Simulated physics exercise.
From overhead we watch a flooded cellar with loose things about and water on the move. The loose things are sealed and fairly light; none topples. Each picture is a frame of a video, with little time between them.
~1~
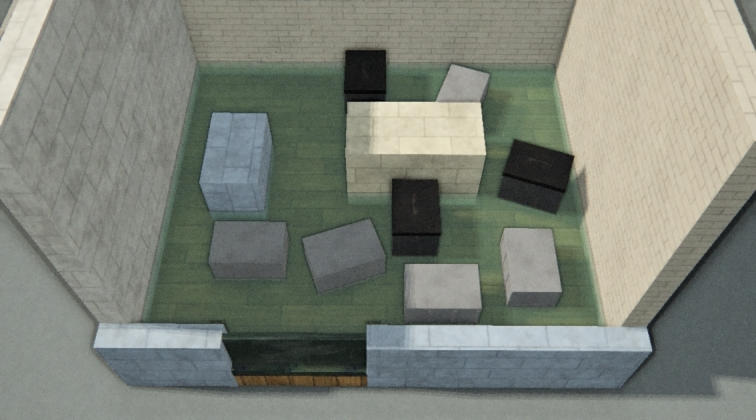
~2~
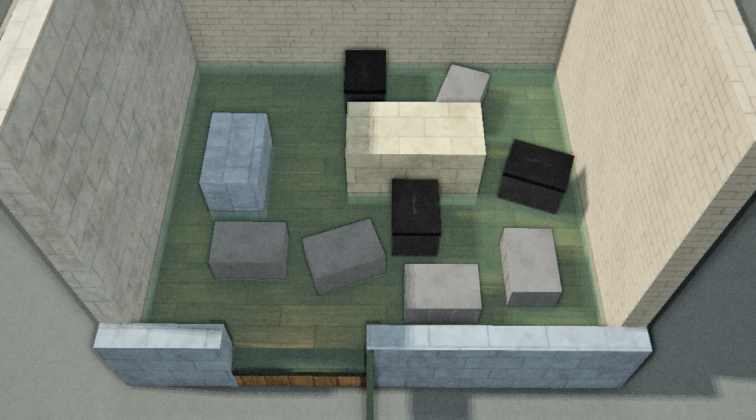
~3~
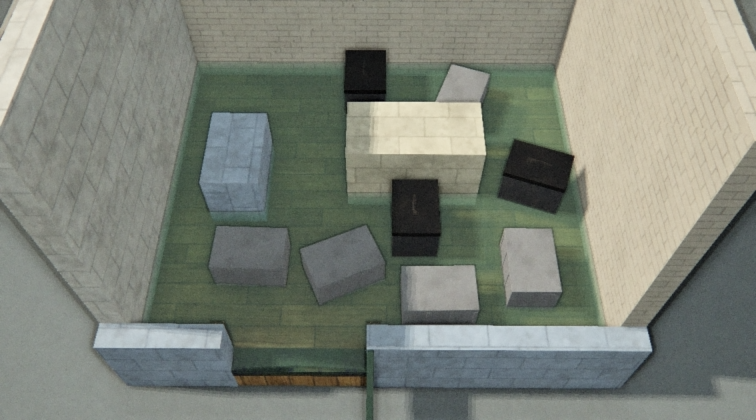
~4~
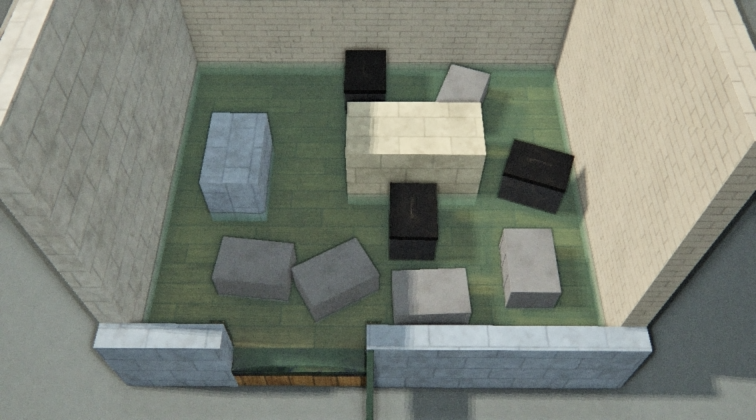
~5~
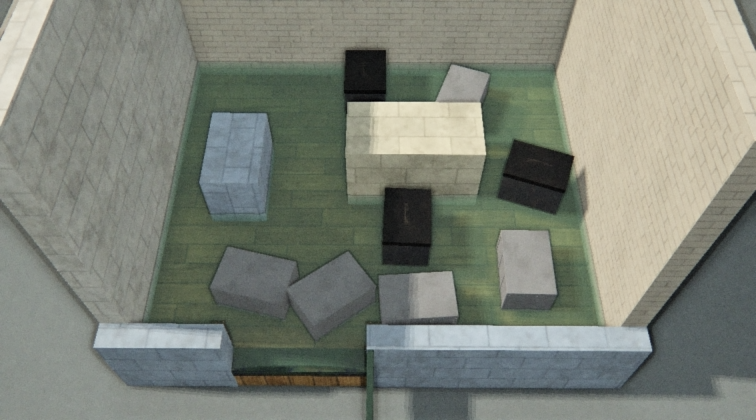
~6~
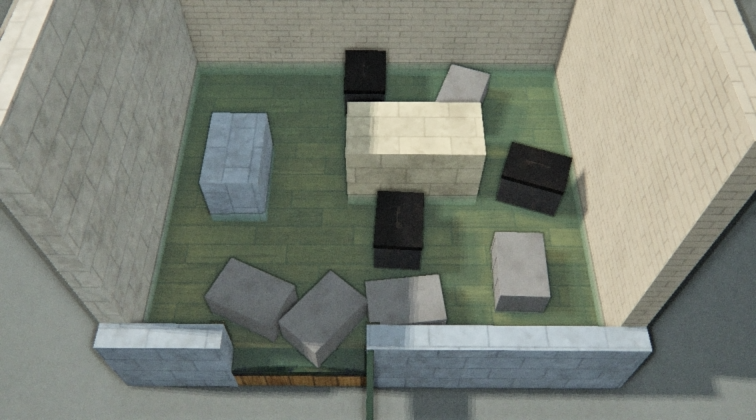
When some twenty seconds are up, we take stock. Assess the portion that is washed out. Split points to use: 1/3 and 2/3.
2/3 or more.
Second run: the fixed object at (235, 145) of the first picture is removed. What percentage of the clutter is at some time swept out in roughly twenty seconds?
The share works out near 80 per cent.
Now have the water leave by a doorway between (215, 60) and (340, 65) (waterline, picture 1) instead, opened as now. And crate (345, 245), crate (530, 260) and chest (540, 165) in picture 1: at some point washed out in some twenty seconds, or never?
Taken in turn, the first item is flushed away, the second is held back and the last is flushed away.
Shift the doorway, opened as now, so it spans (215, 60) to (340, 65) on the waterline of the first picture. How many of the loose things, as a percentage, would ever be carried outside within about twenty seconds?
Close to 50 percent.
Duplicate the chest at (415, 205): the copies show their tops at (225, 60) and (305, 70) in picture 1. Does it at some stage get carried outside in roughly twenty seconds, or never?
In that order: Kept in, out.
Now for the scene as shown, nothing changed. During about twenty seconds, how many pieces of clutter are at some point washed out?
That comes out at 7.
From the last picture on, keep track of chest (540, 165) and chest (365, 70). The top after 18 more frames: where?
Estimate: (442, 239), then (312, 111).
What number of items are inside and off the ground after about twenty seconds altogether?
Exactly 1 of them.
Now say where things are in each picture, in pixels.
A crate at (344, 247), afloat; a crate at (248, 242) floats; 0 of 8 have shifted, in the first frame.
A crate at (344, 248) floats; a crate at (248, 242) floats; 0 of 8 have shifted, in the second frame.
A crate at (342, 256), afloat, close to its start; a crate at (249, 247) floats, close to its start; 1 of 8 have shifted, in the third frame.
A crate at (335, 271) floats, close to its start; a crate at (253, 261), afloat, close to its start; 3 of 8 have shifted, in the fourth frame.
A crate at (331, 287) floats, a stride from its start; a crate at (254, 275) floats, close to its start; 4 of 8 have shifted, in the fifth frame.
A crate at (323, 310), afloat, a stride from its start; a crate at (250, 291) floats, a stride from its start; 5 of 8 have shifted, in the sixth frame.
A moment on, 3 of 8 are out; 5 afloat.
Next, 4 of 8 are out; 4 afloat.
Later, 6 of 8 are out; 2 afloat.
In the end, 7 of 8 are out; 1 afloat.
